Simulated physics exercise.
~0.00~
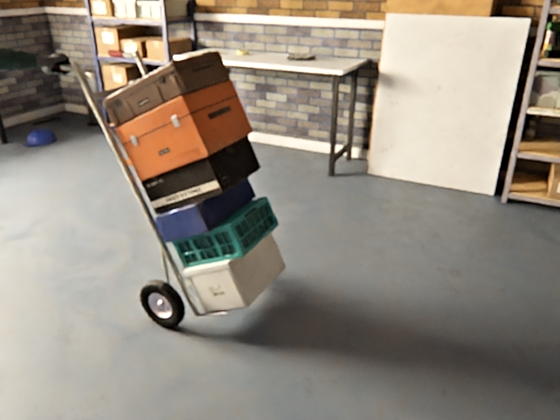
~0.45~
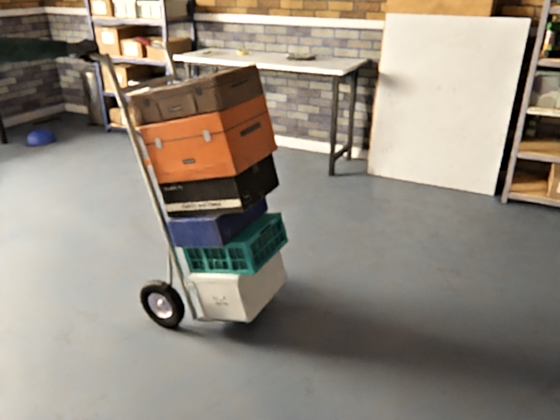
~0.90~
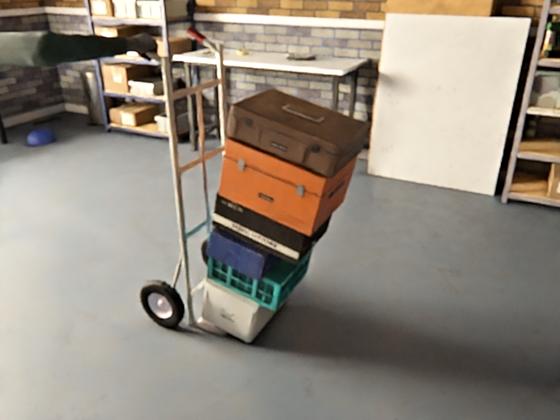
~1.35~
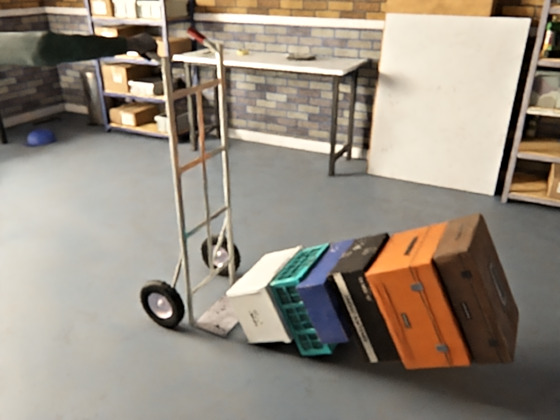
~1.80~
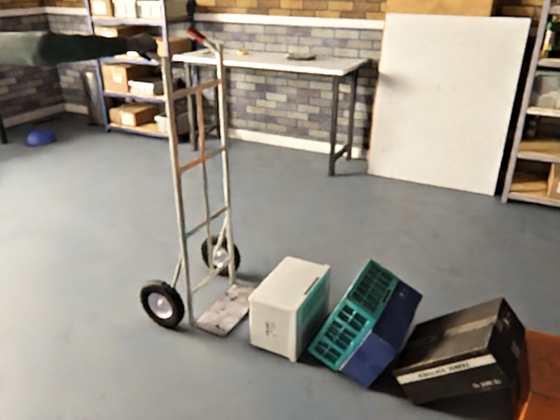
A tall stack of boxes and crates on a tilted hand truck toppled forward to the right as the truck swung upright, spilling across the gray floor, with the white tote tipped over near the plate and the others tumbling farther away.
